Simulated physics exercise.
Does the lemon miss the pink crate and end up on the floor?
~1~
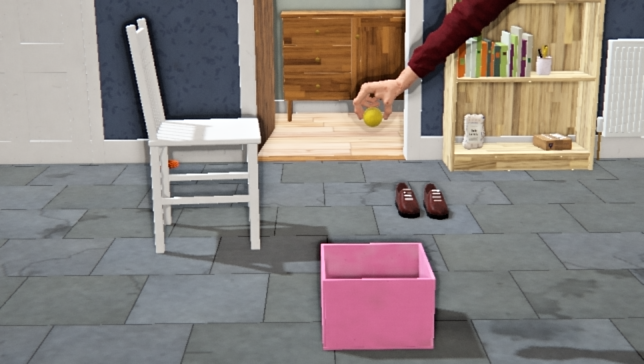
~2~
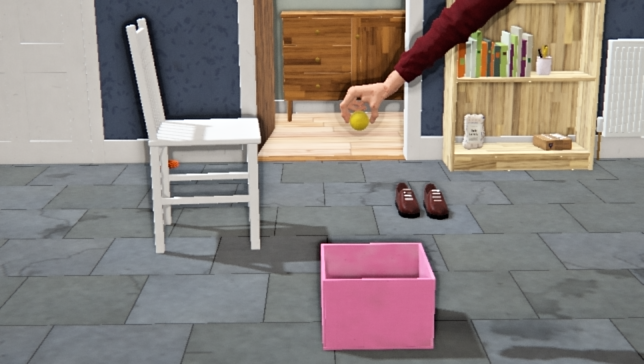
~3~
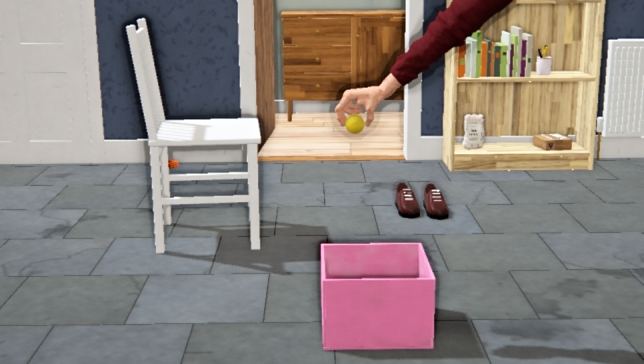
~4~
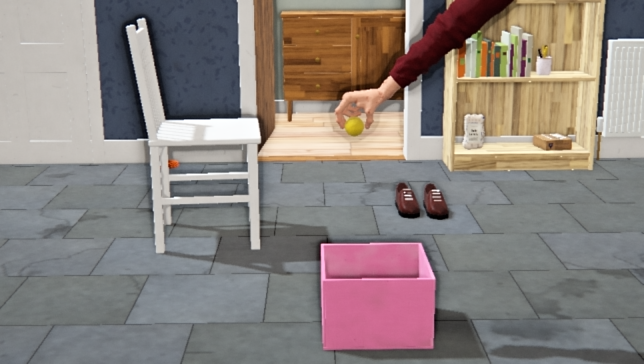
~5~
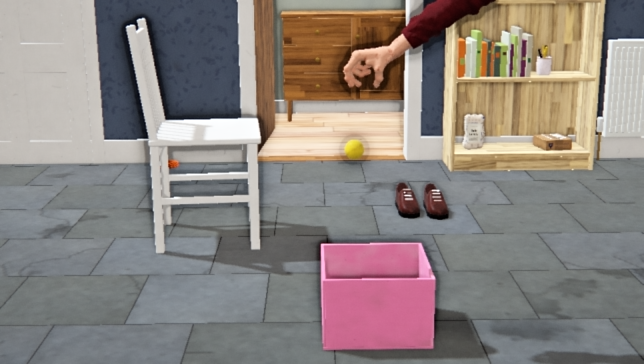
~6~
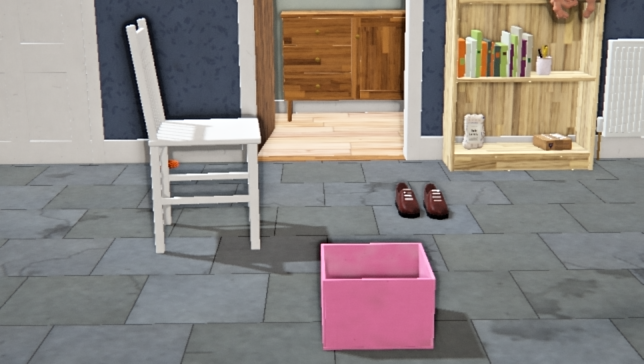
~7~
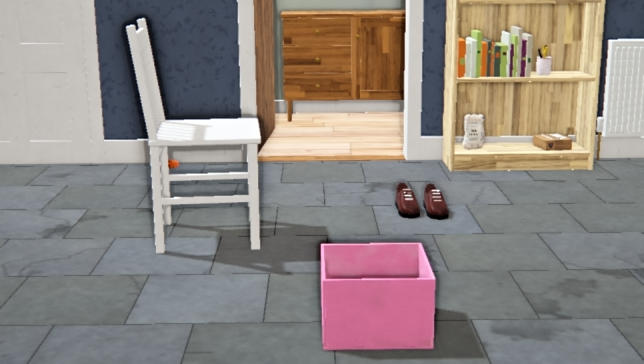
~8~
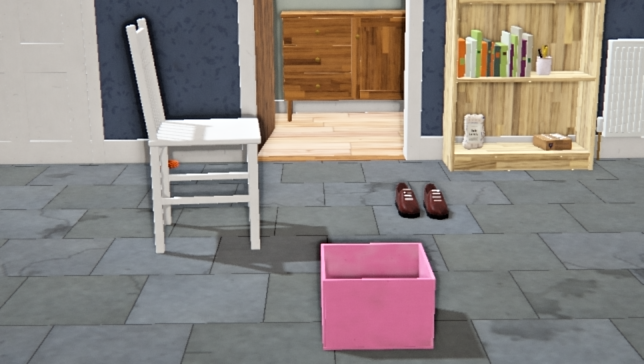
No, the lemon drops into the pink crate and stays inside, out of sight behind its walls.
